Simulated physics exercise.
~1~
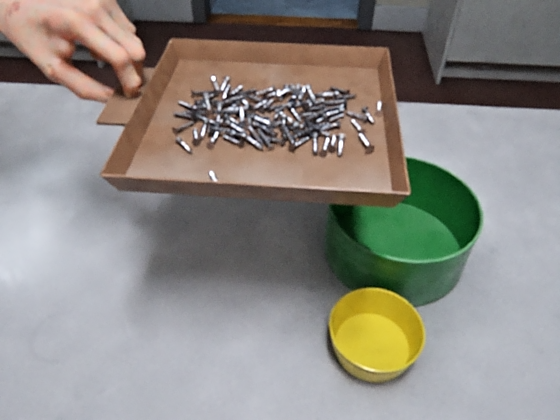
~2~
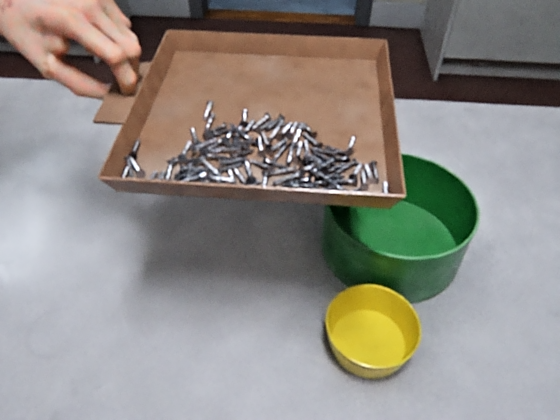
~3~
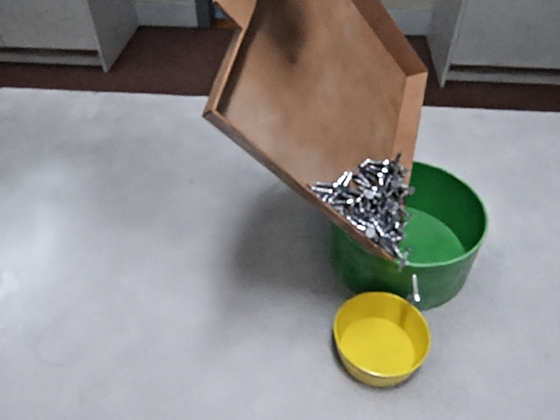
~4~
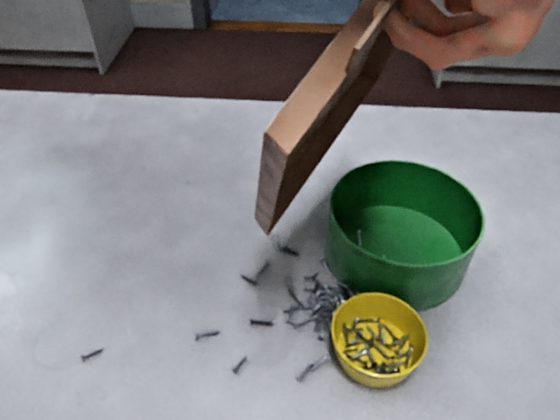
Steel screws slide from a tilted brown tray, mostly onto the table and into the yellow dish.
